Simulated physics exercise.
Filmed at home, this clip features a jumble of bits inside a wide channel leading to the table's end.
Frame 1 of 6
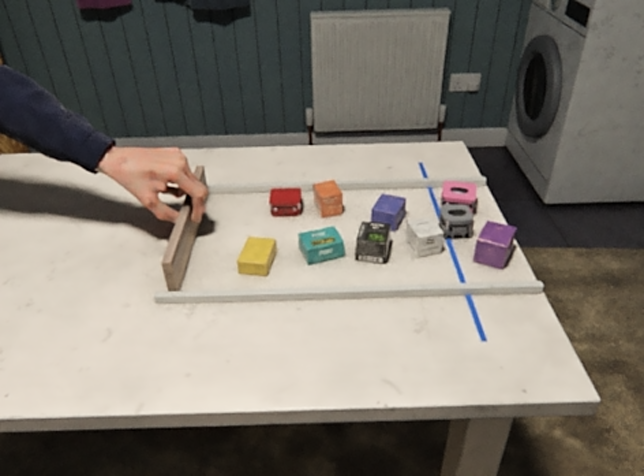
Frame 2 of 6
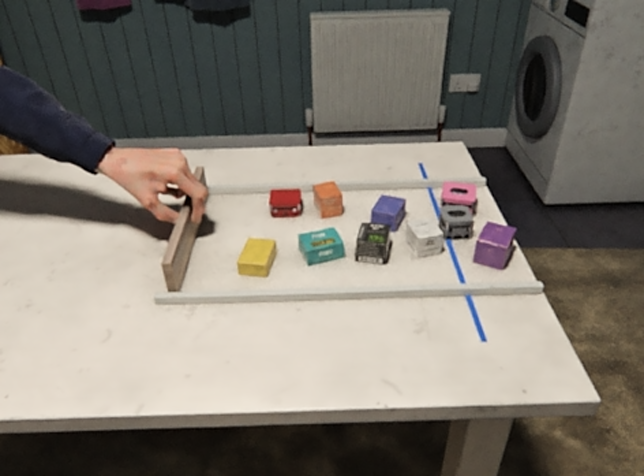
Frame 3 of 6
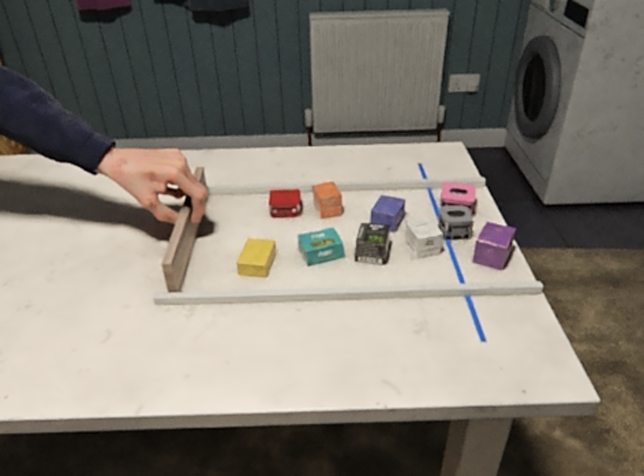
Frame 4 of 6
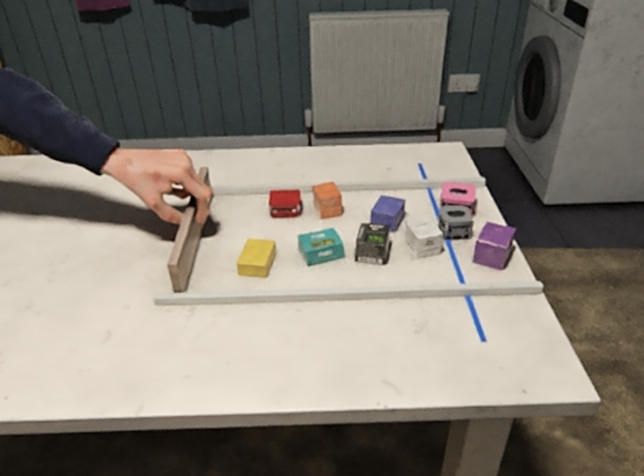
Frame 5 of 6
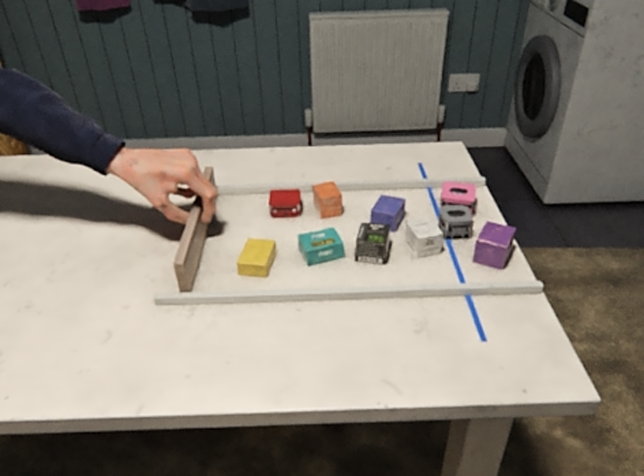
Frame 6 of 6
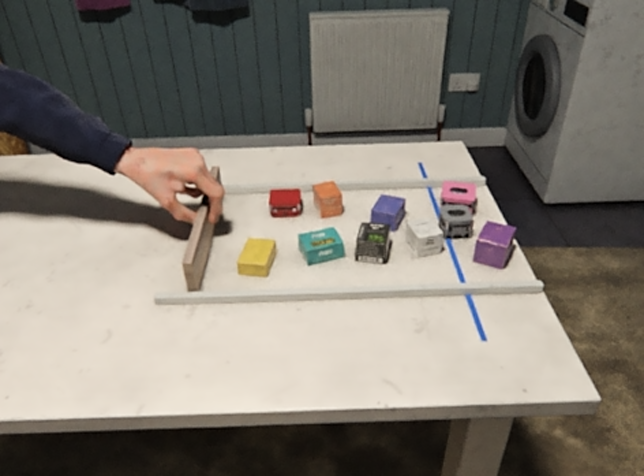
In the video, a hand holds a board upright at the left end of a channel on a white table, then slides it slightly right toward several small colourful boxes and cases, which stay still near a blue tape line.
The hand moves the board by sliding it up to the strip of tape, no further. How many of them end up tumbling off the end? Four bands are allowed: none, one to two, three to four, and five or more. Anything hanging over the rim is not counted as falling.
The table is going to lose three pieces, maybe four.
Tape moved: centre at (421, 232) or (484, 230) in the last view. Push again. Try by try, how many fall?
It would be 1 and 7.
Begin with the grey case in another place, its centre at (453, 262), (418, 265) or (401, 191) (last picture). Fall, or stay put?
Try by try, it stays put, then stays put, then drops away.
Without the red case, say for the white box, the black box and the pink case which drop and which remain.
White box: Over the edge; black box: Over the edge; pink case: Still there.
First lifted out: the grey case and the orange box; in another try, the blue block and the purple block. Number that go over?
2 in the first case, 3 in the second.
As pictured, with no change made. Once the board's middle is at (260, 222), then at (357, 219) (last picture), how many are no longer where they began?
Tally at point one: 1; at point two: 9.
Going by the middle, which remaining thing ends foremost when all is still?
The purple block ends nearest.
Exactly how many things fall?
Counted up, you get 3.
Soon after, none off yet; purple block at rest near (494, 244); pink case at rest near (458, 199); grey case at rest near (455, 222).
After that, none off yet; purple block at rest near (496, 245); pink case at rest near (458, 199); grey case displaced about its own width near (474, 219).
And then, none off yet; purple block displaced about its own width near (523, 249); pink case displaced a little near (473, 197); grey case displaced about its own width near (487, 215).
In the end, the number that fall off is three or four; gone, black box, white box and pink case.
